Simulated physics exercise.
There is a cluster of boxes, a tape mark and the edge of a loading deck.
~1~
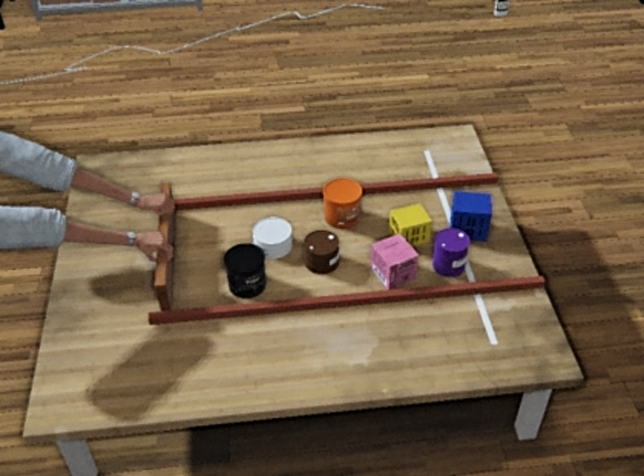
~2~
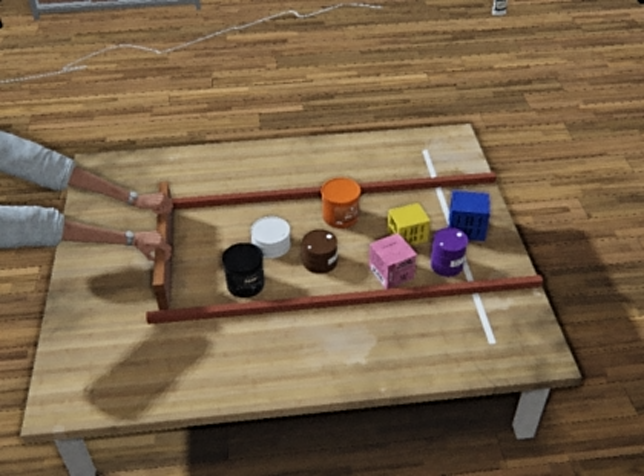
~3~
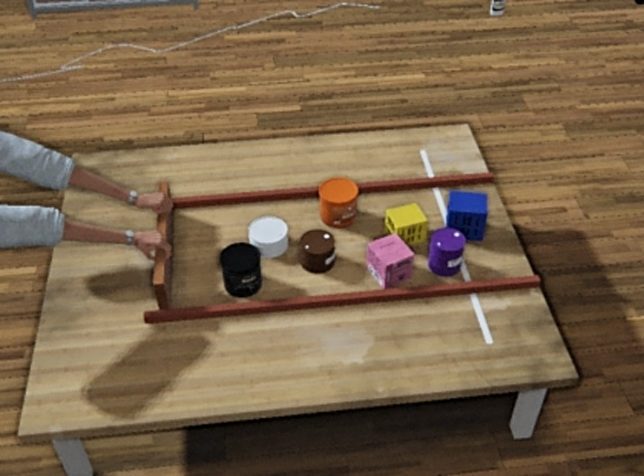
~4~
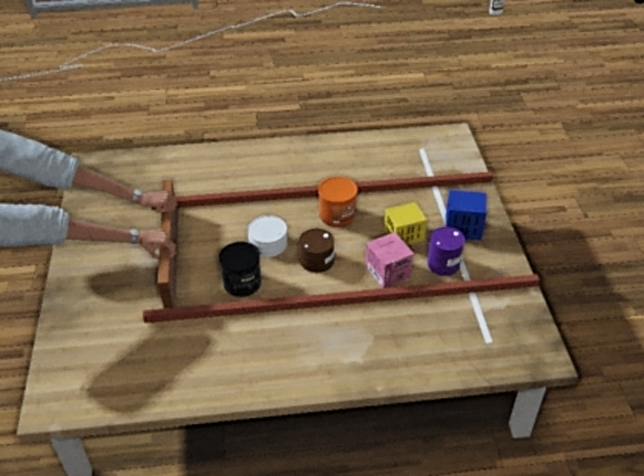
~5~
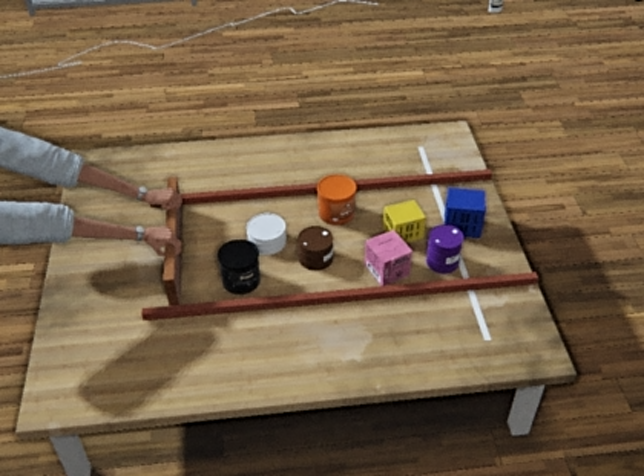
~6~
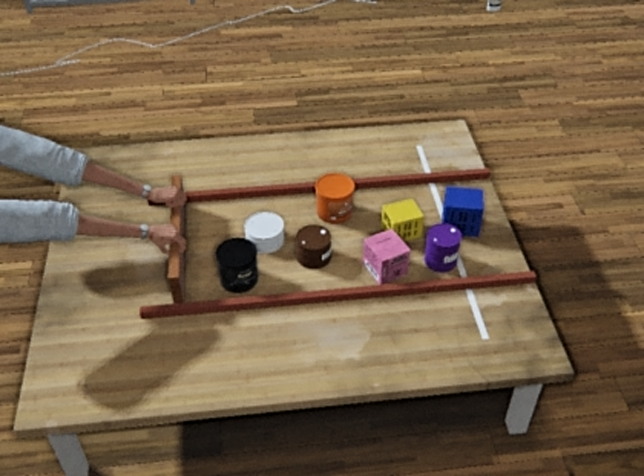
A plank held by two hands slides slightly right toward the still canisters and boxes.
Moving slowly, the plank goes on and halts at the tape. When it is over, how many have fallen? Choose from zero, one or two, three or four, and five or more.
When it is over, one or two have fallen.
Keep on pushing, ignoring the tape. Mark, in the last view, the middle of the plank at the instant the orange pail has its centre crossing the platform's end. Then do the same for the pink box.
Near (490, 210) in the first case, near (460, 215) in the other.
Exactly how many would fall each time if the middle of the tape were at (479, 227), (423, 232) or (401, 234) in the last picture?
The counts come to 5, then 0, then 0.
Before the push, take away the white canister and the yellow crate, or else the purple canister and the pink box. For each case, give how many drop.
The first try gives 1, the second gives 1.
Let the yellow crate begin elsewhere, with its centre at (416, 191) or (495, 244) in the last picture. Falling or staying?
Lab note - it rests there; then it goes down.
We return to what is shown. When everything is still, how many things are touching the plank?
That makes 3.
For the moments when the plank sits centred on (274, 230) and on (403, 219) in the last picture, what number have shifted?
I make it 3 at the first spot and 8 at the other.
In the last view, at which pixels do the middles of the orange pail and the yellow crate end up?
Looks like one lands around (457, 186), and the other around (495, 206).
Early on, none off yet; blue crate at rest near (462, 212); purple canister at rest near (442, 248); yellow crate at rest near (402, 222).
A while later, none off yet; blue crate at rest near (462, 212); purple canister at rest near (442, 248); yellow crate moving near (405, 221).
Further along, none off yet; blue crate travelled a little near (484, 210); purple canister travelled well along near (498, 245); yellow crate travelled well along near (450, 211).
Finally, the number that fall off is one or two; lost, purple canister and blue crate.
